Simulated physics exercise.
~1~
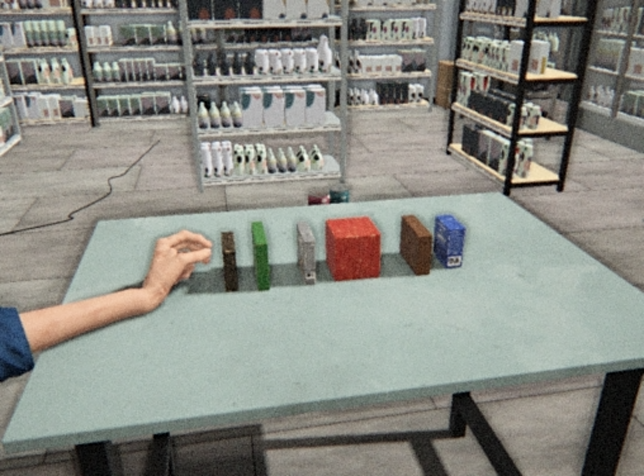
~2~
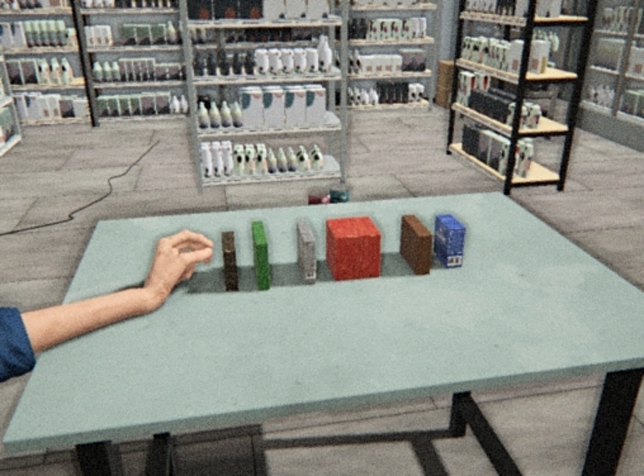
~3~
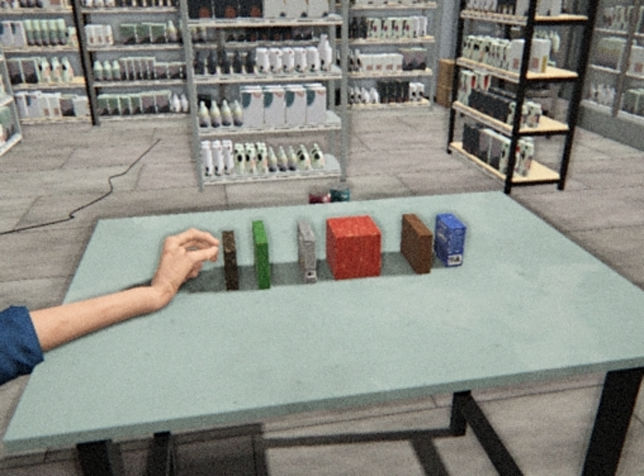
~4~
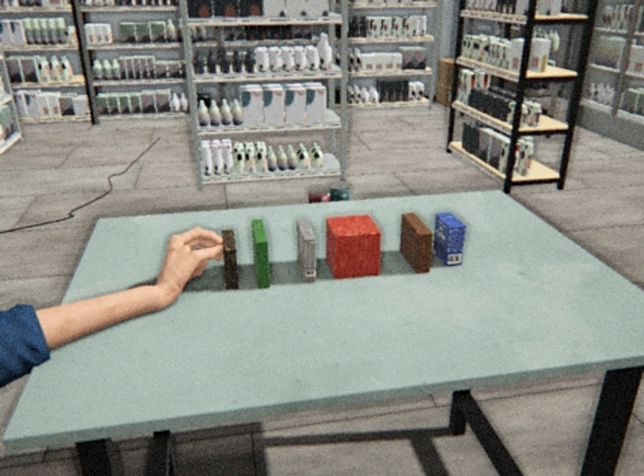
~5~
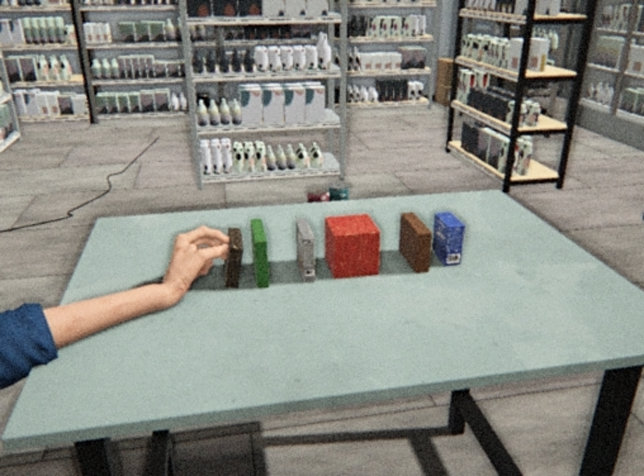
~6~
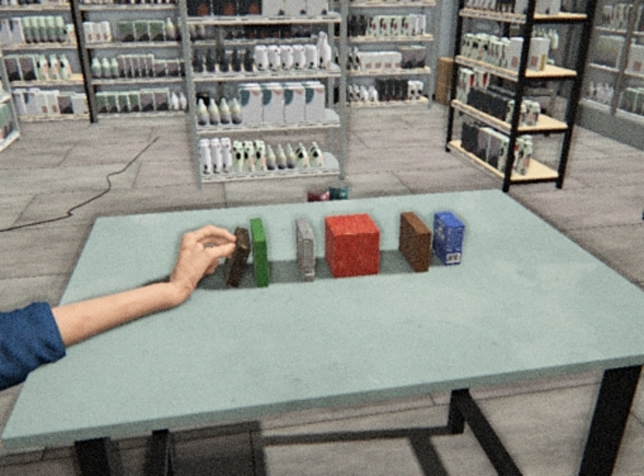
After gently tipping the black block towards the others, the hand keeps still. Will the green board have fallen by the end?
Tips.
Then, 0.20 s after the last picture, black block 50° over; green board tipped 32° from how it was near (274, 252).
Then, 0.40 s after the last picture, black block 64° over; green board tipped 65° from how it was near (284, 258); grey packet tipped 21° from how it was.
Then, 1.30 s after the last picture, black block 68° over; green board tipped 69° from how it was near (284, 259); grey packet tipped 17° from how it was.
Then, 2.50 s after the last picture, black block 69° over; green board on its side near (286, 261); grey packet tipped 11° from how it was.
At rest, tipped over on the table, green board; left askew, grey packet; the other 2 in place. Seen from the same camera at the end, green board near (287, 263).
